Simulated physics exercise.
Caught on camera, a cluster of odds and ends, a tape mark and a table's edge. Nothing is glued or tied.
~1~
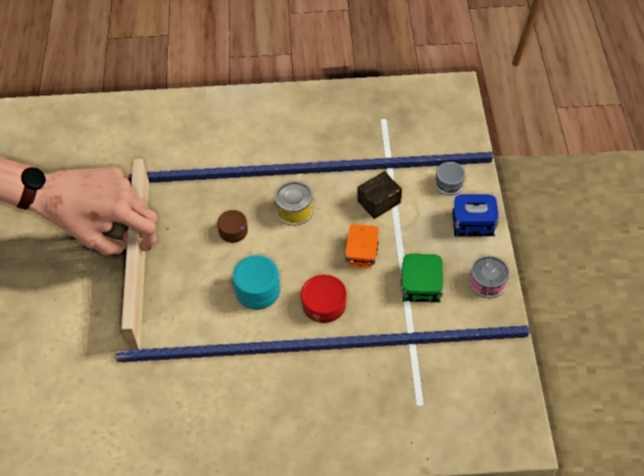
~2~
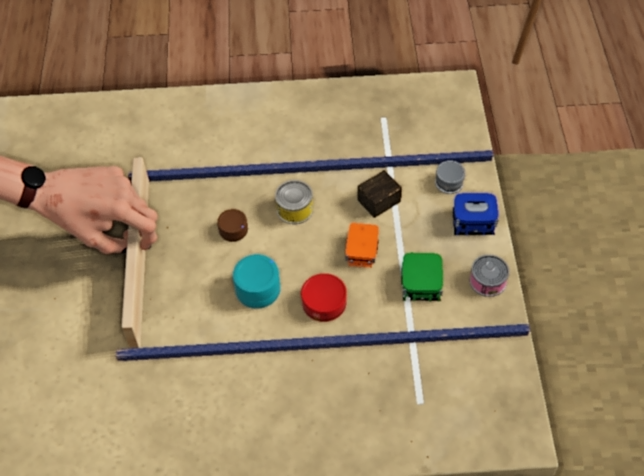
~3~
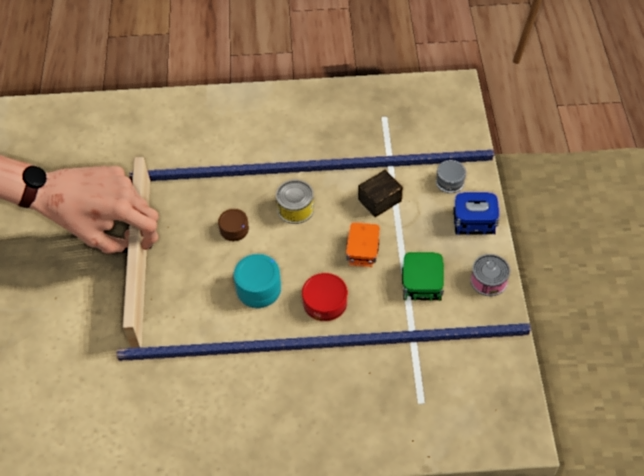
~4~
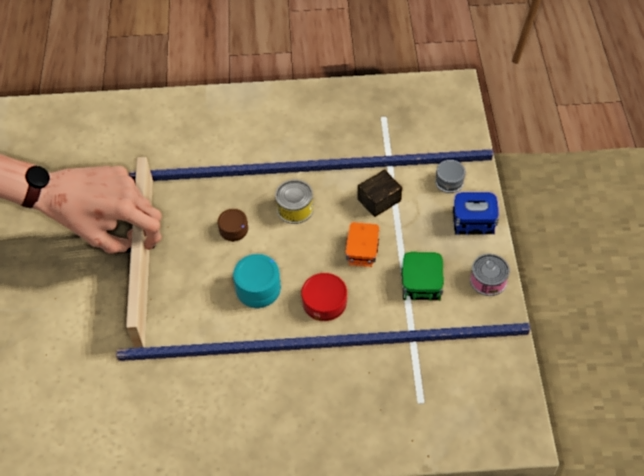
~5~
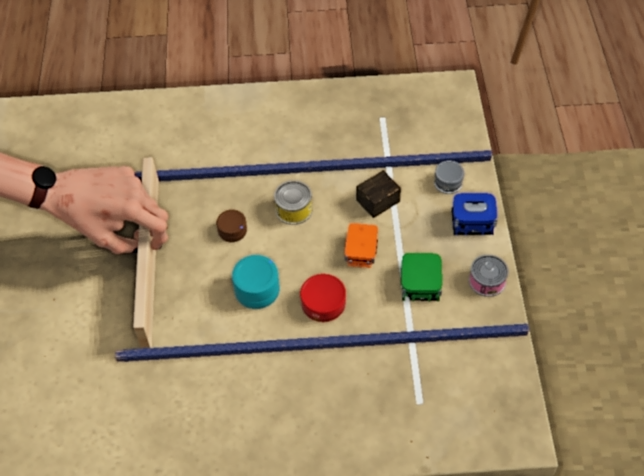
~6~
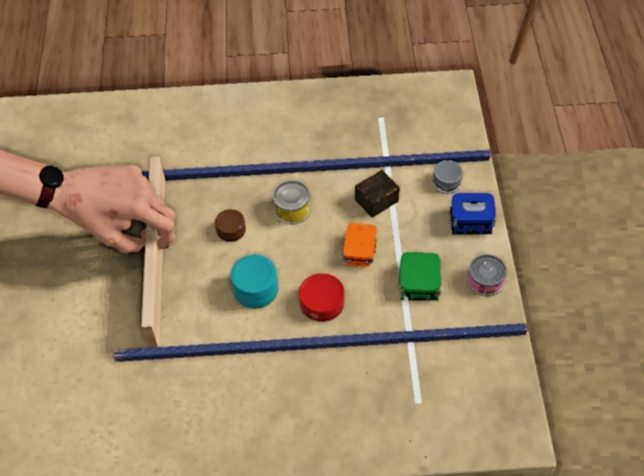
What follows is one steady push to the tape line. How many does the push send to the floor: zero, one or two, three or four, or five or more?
Outcome: The number that fall off is zero.
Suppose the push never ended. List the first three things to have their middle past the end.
The order is the pink pot, the blue case, the green case.
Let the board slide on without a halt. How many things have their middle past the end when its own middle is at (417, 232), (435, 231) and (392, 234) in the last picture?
Past the end: 1, 2 and 0.
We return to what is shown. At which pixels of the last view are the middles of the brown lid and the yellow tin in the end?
The brown lid stops around (409, 214); the yellow tin around (409, 185).
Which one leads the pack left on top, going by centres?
That is the pink pot.
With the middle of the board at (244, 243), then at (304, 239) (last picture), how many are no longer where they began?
The counts are 2 and 4.
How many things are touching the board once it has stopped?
It touches 4.
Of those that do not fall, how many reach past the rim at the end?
The number is 1.
Soon after, none off yet; pink pot at rest near (487, 275); blue case at rest near (473, 214); grey pot at rest near (448, 177).
At rest, the number that fall off is zero.
